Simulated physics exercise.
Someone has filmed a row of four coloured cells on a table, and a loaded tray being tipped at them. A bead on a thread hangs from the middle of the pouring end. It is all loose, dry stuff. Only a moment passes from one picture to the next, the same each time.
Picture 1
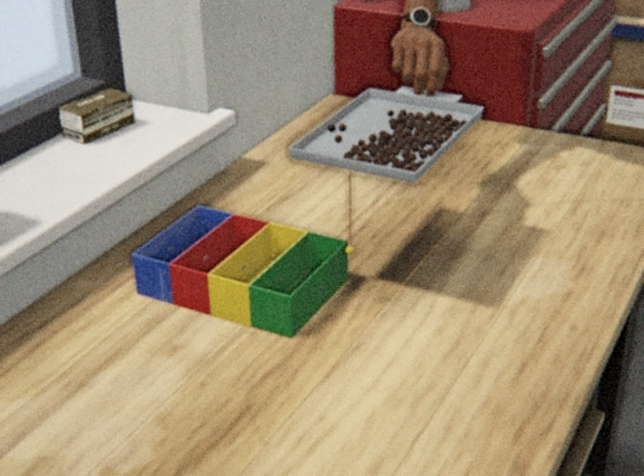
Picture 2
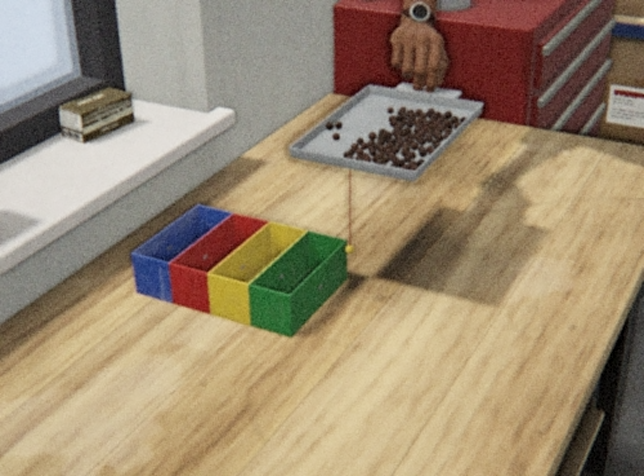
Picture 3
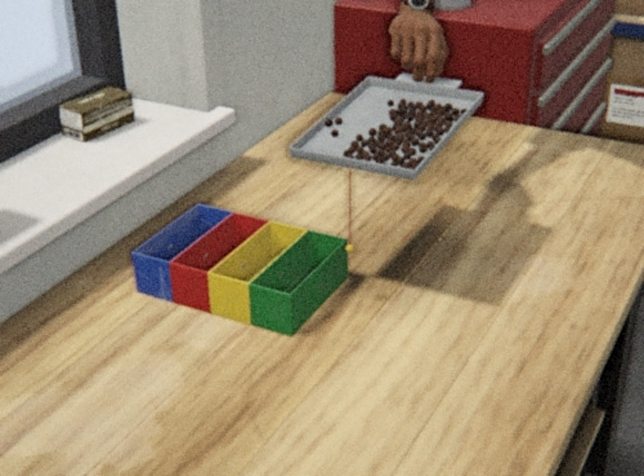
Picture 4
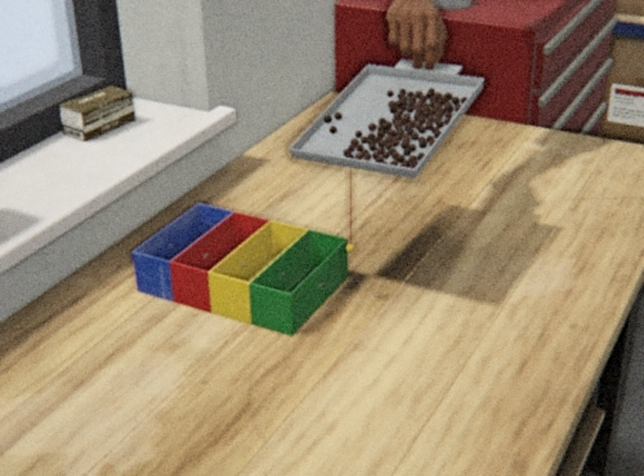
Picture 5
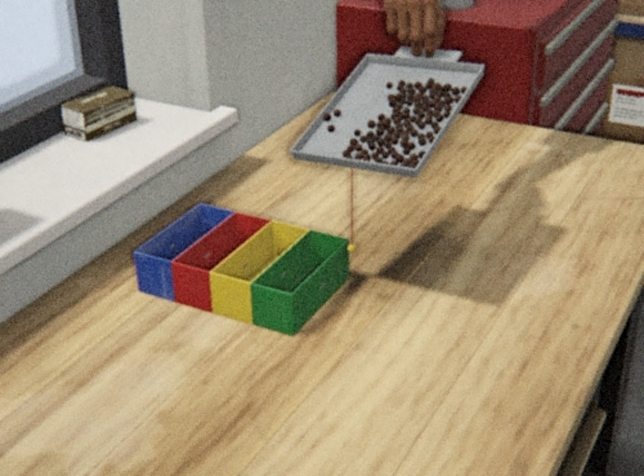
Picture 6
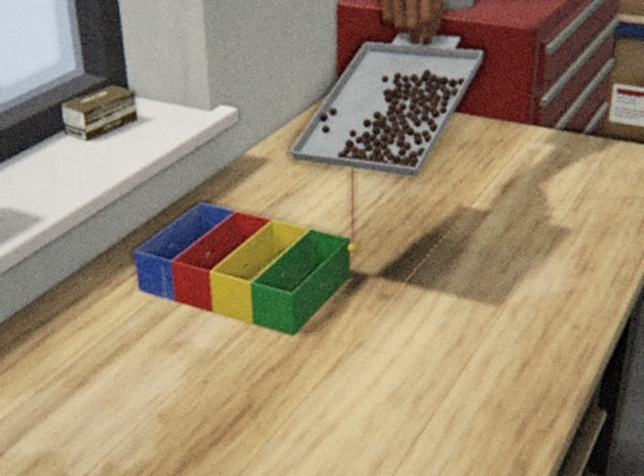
A hand gripping the far edge of a grey tray of dark brown balls gradually raises that edge, slanting the tray toward the near side, and the balls shift slightly across it. The steady, elevated view shows a wooden table beside a windowsill, with red drawers behind. Joined blue, red, yellow and green cells sit left to right, near a small yellow bead hanging on a thread.
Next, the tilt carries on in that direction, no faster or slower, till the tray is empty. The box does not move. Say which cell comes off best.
The green one ends fullest.
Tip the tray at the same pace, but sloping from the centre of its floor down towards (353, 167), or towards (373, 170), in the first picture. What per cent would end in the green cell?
First some 40, then 0 per cent.
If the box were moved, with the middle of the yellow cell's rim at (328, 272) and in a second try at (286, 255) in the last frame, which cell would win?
The first try: That red cell. The second: That yellow cell.
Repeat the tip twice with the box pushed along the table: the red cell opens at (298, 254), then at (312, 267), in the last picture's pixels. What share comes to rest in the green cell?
Near 10 % and 0 %.
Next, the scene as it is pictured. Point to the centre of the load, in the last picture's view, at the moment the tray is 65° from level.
At about (349, 139).
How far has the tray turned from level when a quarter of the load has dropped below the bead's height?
Around 90° of tilt.
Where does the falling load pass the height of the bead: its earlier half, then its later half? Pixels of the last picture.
Early half (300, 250), late half (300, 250).
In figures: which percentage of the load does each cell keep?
Blue cell near 0; red cell near 0; yellow cell near 20; green cell near 40.
Shortly afterwards, tray tipped steeply; all but a few on the tray; only a few in the green cell; only a few falling or outside the box.
Next, tray tipped past a quarter turn; a little on the tray; near a third in the green cell; a little in the yellow cell; only a few in the red cell; only a few in the blue cell; near half falling or outside the box.
Some moments later, tray tipped past a quarter turn; near half in the green cell; near a quarter in the yellow cell; only a few in the red cell; only a few in the blue cell; near a third falling or outside the box.
In the end, tray tipped past a quarter turn; near half in the green cell; near a quarter in the yellow cell; only a few in the red cell; only a few in the blue cell; near a third outside the box.
